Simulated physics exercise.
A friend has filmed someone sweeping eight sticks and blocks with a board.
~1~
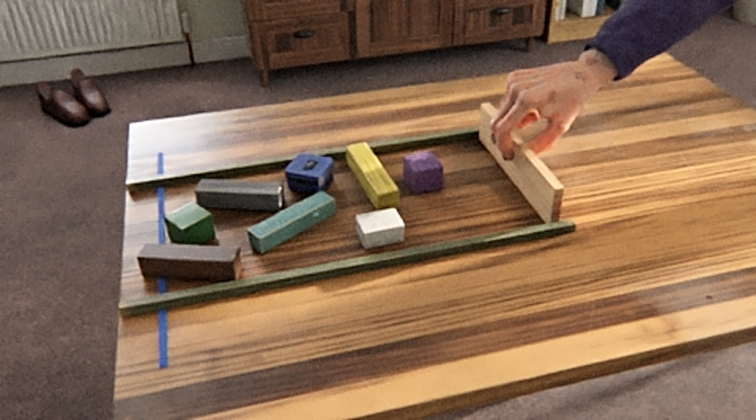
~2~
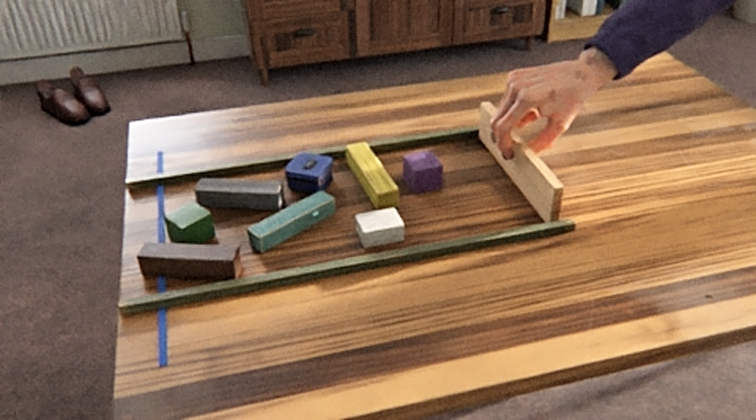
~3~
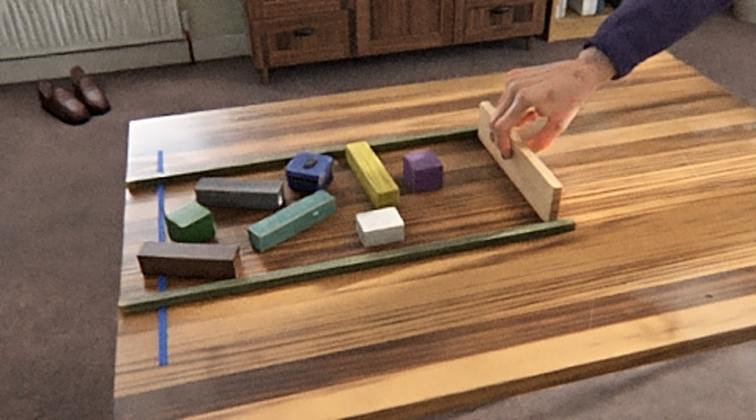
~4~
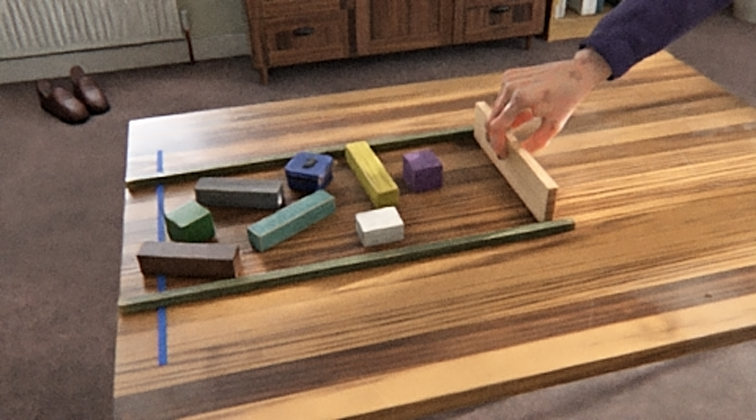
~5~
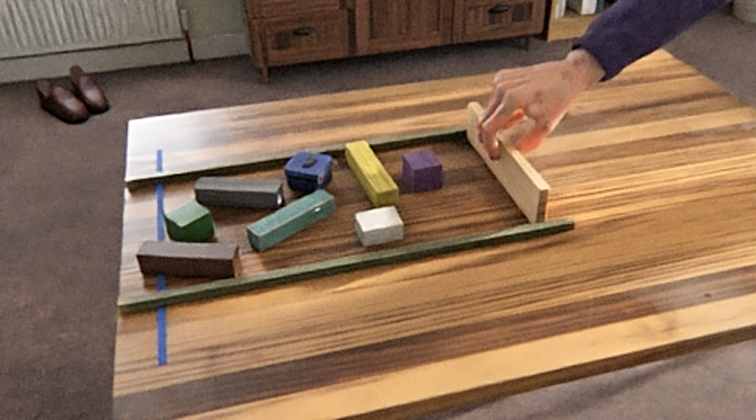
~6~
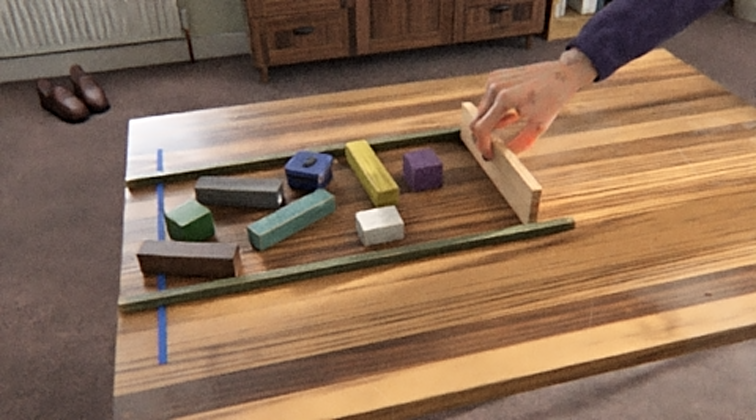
The footage shows a hand at the right sliding an upright wooden board slightly left between two green rails on a striped wooden table, while the assorted coloured sticks and blocks lying between the rails stay still.
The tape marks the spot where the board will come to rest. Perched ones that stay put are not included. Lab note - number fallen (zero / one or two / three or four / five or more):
I expect at least five of them will drop off.
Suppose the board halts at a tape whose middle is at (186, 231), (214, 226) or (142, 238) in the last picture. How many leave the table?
It would be 4, 2 and 7.
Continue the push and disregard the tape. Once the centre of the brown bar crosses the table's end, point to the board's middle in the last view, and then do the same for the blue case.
Its middle is around (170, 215) and around (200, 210).
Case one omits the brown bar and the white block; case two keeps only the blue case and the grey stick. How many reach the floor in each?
Result: 5, then 4.
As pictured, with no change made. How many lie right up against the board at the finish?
It touches 2.
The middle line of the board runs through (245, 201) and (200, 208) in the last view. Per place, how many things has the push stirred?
At the first spot the count is 8, and at the second it is 8.
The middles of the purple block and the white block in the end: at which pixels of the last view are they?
One is at about (142, 214), the other at about (137, 265).
A little later, none off yet; brown bar at rest near (190, 259); green block at rest near (190, 224); grey stick at rest near (240, 192).
Next, none off yet; brown bar shifted a little near (174, 271); green block shifted about its own width near (164, 225); grey stick shifted about its own width near (153, 199).
When it is over, the number that fall off is five or more; down, yellow stick, blue case, turquoise bar, grey stick, green block and brown bar.
